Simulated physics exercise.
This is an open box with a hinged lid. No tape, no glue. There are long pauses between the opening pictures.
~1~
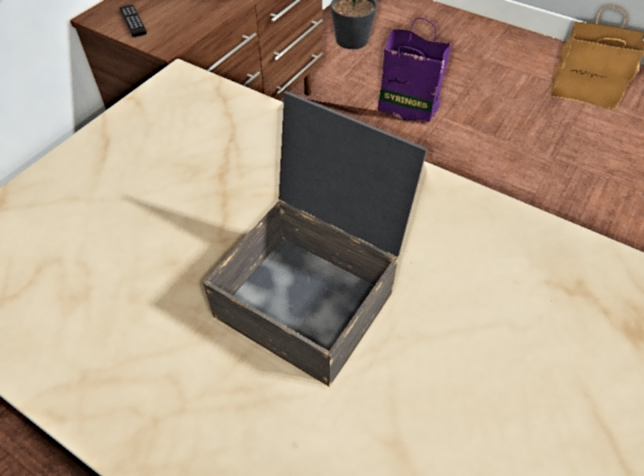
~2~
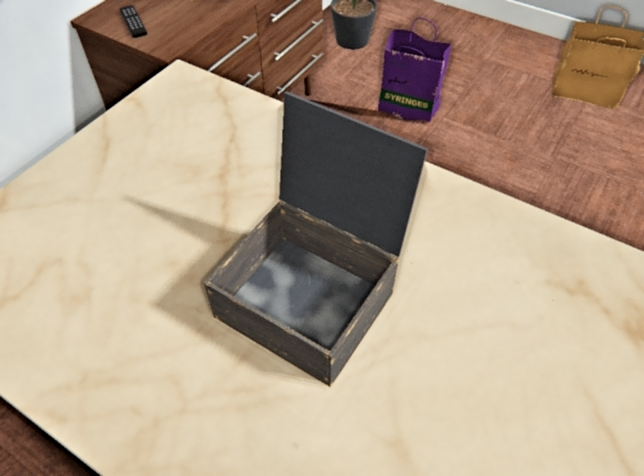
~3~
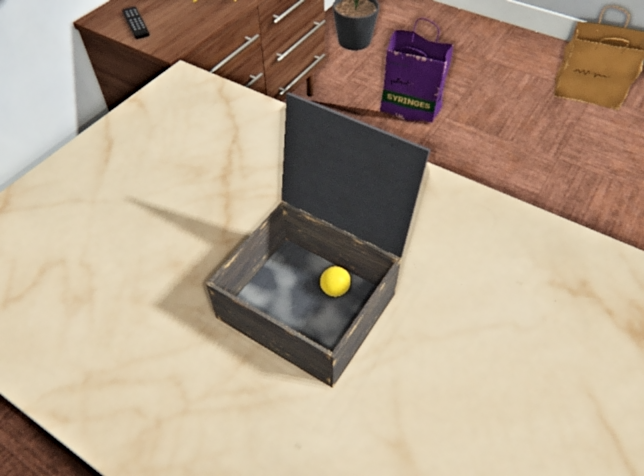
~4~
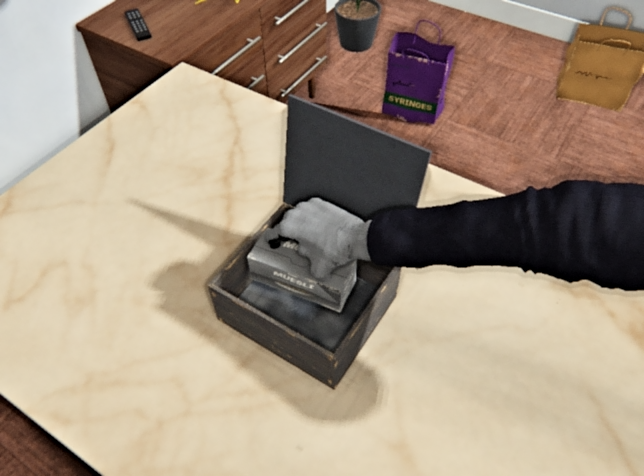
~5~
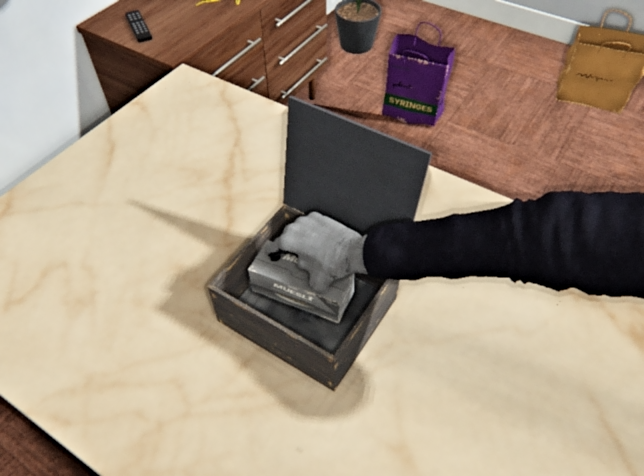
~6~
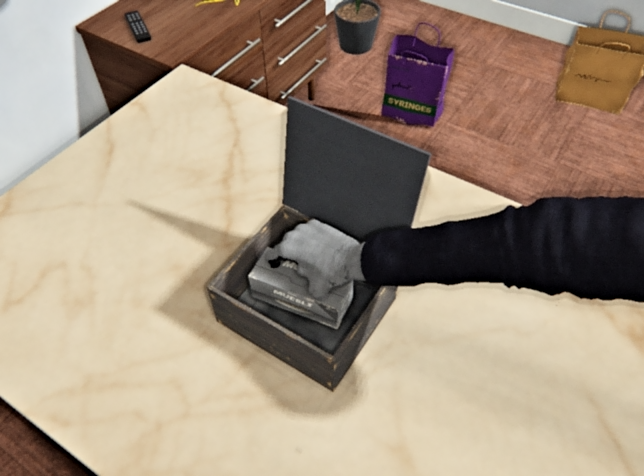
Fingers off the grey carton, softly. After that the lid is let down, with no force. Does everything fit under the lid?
In the end the lid shuts flat.
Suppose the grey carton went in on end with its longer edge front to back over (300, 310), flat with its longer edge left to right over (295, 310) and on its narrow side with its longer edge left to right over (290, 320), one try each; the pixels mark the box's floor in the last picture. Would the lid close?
First, it will not close; second, it sits on the rim; third, it closes.
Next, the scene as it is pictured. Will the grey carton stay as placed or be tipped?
It keeps its pose.
Then, 0.90 s on from there, lid starting down; grey carton shifted a little near (303, 305).
Then, 1.50 s on from there, lid 66° above the rim; grey carton shifted a little near (303, 305).
Then, 1.90 s on from there, lid 35° above the rim; grey carton shifted a little near (303, 305).
Then, 2.20 s on from there, lid 8° above the rim; grey carton shifted a little near (303, 305).
In the end, lid shut; moved from the start, grey carton; yellow lemon unmoved. At the end, from the last picture's camera, grey carton near (303, 305).
